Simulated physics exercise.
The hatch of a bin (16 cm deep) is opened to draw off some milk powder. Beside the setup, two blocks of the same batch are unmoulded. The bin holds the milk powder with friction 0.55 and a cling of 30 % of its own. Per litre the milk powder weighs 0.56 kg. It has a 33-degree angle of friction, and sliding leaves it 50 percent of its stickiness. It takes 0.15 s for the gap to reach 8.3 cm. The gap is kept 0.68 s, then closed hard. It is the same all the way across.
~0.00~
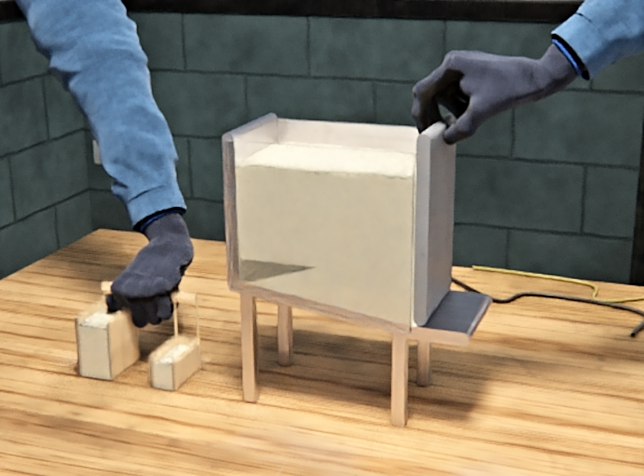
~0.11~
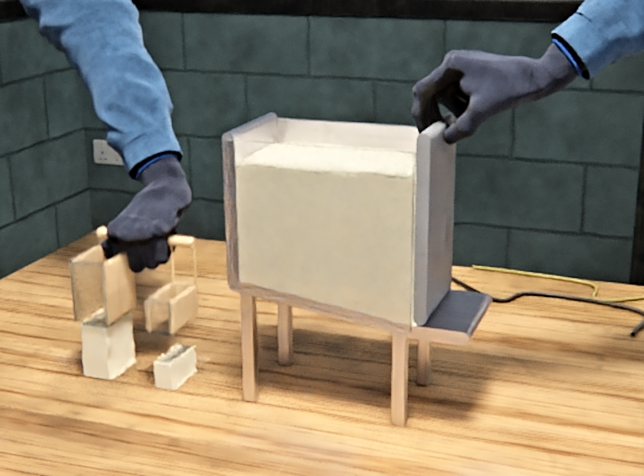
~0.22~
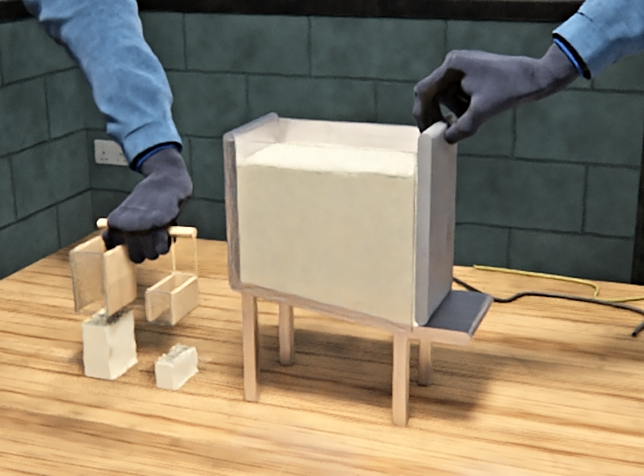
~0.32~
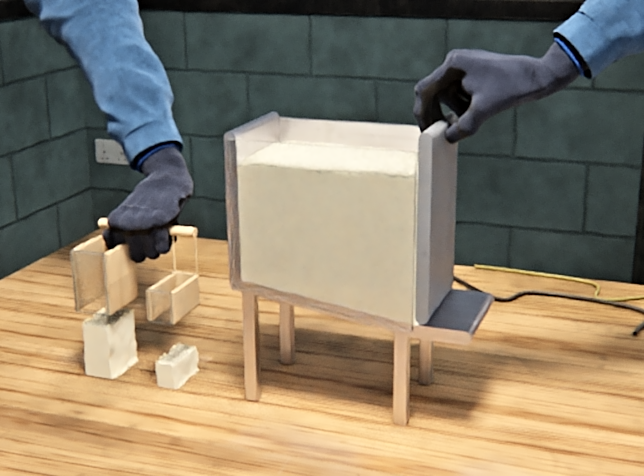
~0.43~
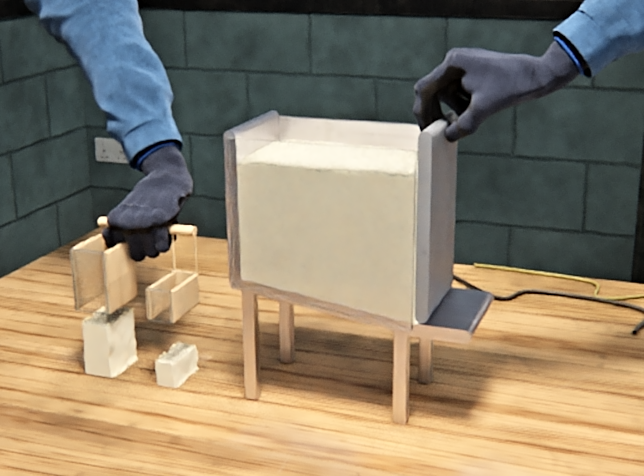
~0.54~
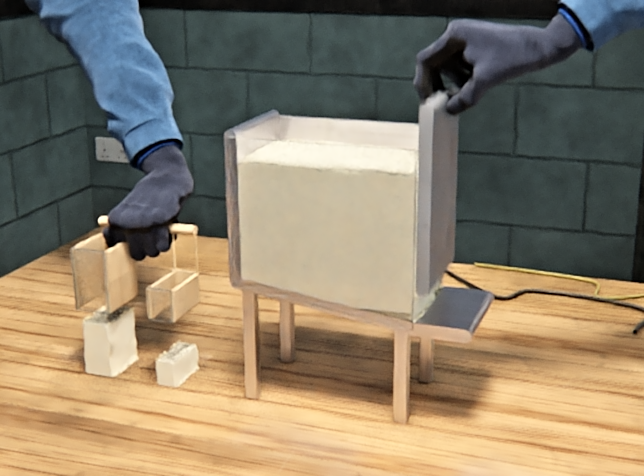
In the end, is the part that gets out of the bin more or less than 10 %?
Outflow from the bin: Not reaching 10 percent.
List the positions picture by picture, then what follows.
The first frame shows top of the hatch at (423, 142), not yet moved; crest of the milk powder at (290, 169); block heights 6.8 cm, 3.2 cm (left to right).
The second frame shows top of the hatch at (423, 141), not yet moved; crest of the milk powder at (290, 168); block heights 6.7 cm, 3.1 cm (left to right).
The third frame shows top of the hatch at (424, 141), not yet moved; crest of the milk powder at (291, 168); block heights 6.7 cm, 3.1 cm (left to right).
The fourth frame shows top of the hatch at (425, 140), not yet moved; crest of the milk powder at (292, 168); block heights 6.7 cm, 3.1 cm (left to right).
The fifth frame shows top of the hatch at (424, 139), not yet moved; crest of the milk powder at (292, 166); block heights 6.7 cm, 3.1 cm (left to right).
The sixth frame shows top of the hatch at (425, 110), moved 2.8 cm; crest of the milk powder at (292, 166); block heights 6.7 cm, 3.1 cm (left to right).
After 0.74 s, the hatch is 8.3 cm open and 0 % is out.
After 0.98 s, the hatch is 8.3 cm open and 0 % is out.
After 1.22 s, the hatch is 8.3 cm open and 0 % is out.
After 1.46 s, the hatch is 2.2 cm open and 0 % is out.
After 1.76 s, the hatch is shut and 1 % is out.
